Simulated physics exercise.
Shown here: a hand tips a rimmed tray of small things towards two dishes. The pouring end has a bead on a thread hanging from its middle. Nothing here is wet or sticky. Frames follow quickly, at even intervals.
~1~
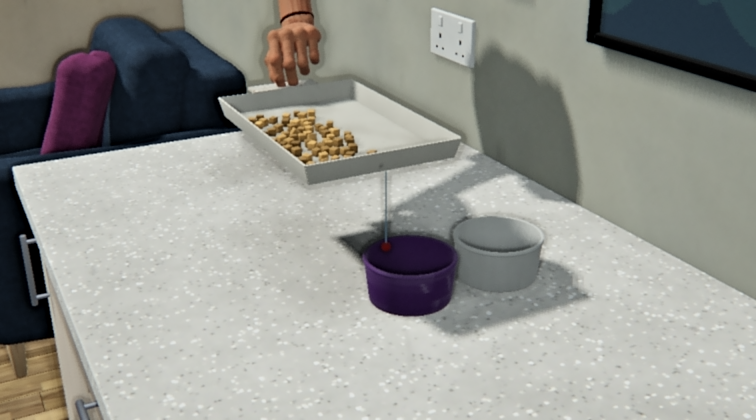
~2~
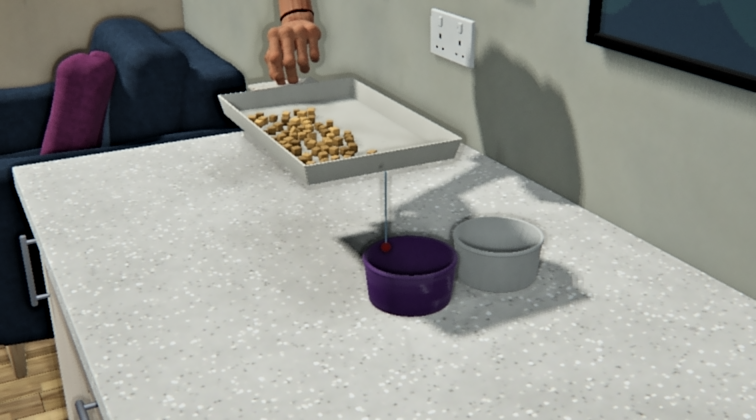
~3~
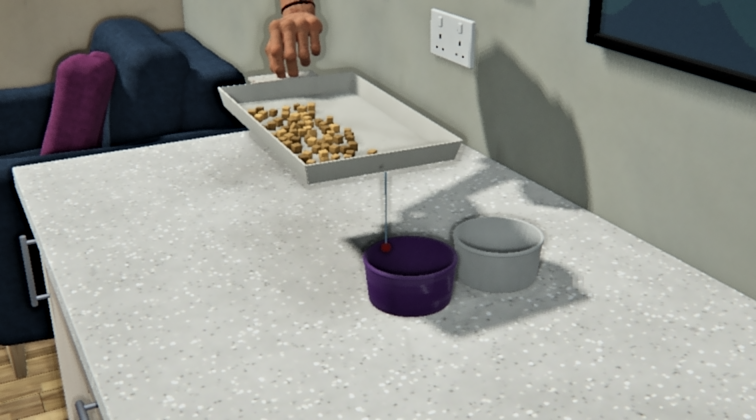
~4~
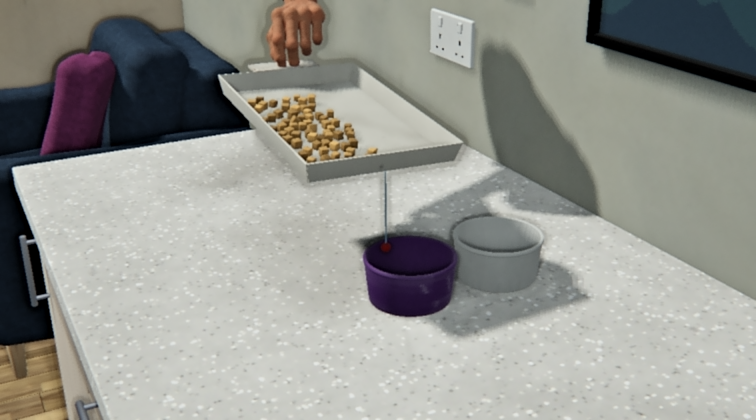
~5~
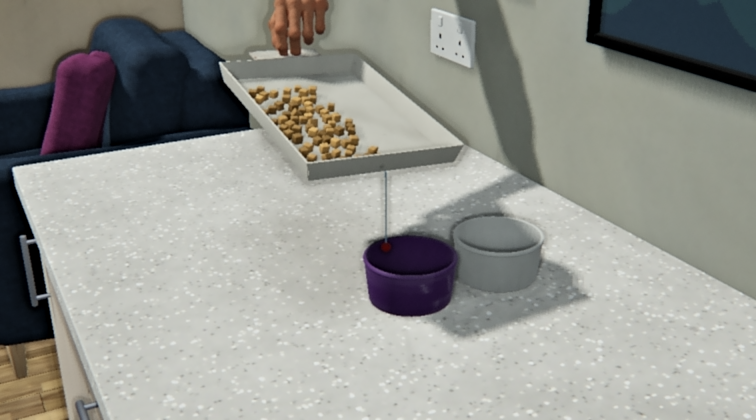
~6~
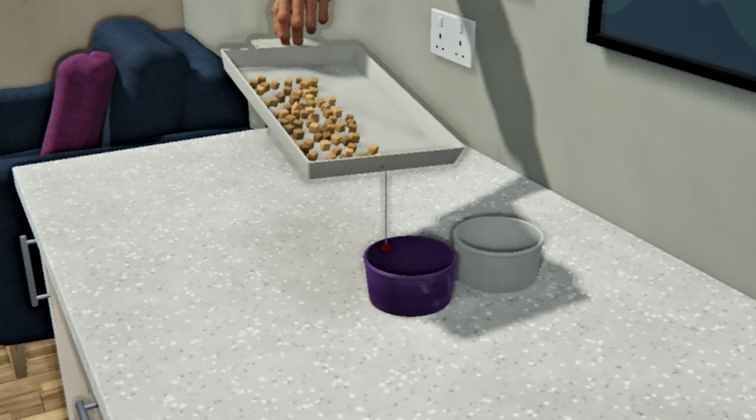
On a speckled kitchen counter, a hand gradually tilting a pale tray of small wooden cubes above purple and grey dishes.
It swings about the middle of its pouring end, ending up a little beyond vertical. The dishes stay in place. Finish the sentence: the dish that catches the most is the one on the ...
... left.
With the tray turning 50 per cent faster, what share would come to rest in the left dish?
Close to 40 in a hundred.
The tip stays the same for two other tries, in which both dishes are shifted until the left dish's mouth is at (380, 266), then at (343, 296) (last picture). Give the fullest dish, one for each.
With the dishes at the first place it's the right-side dish, and at the second it's the right-side dish.
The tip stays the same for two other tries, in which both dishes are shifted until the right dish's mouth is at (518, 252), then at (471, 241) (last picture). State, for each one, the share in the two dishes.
It would be roughly 60 per cent for the first and roughly 30 per cent for the second.
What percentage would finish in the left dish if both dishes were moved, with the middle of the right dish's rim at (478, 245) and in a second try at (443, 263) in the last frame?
Roughly 20 per cent, then roughly 0 per cent.
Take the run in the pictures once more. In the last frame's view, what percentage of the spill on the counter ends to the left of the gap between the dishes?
Around 30 %.
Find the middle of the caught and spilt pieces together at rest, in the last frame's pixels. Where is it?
Resting centre, last picture - approx. (447, 311).
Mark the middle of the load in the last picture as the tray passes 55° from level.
The load is centred near (395, 144).
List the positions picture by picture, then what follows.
Corners of the pouring end (308, 163) and (455, 137), level; middle of the load (312, 139), small wooden cubes; left dish (433, 291); right dish (523, 267); bead on its thread (386, 247), in the first frame.
Corners of the pouring end (308, 163) and (455, 138), level; middle of the load (312, 138), in the second frame.
Corners of the pouring end (308, 163) and (455, 139), tipped barely, lowest at the right corner; middle of the load (312, 134), in the third frame.
Corners of the pouring end (309, 161) and (456, 141), tipped a little, lowest at the right corner; middle of the load (312, 129), in the fourth frame.
Corners of the pouring end (310, 160) and (457, 143), tipped a little, lowest at the right corner; middle of the load (313, 123), in the fifth frame.
Corners of the pouring end (312, 159) and (458, 145), tipped a little, lowest at the right corner; middle of the load (314, 118); left dish (433, 291); right dish (523, 268), in the sixth frame.
Just after the last frame, tray tipped steeply; every one on the tray.
A moment on, tray tipped right over; almost all on the tray; just a few in the right dish; just a few outside both.
Further on, tray tipped past a quarter turn; roughly a third in the left dish; about a tenth in the right dish; roughly two thirds outside both.
When it is over, tray tipped past a quarter turn; roughly a third in the left dish; about a tenth in the right dish; roughly two thirds outside both.
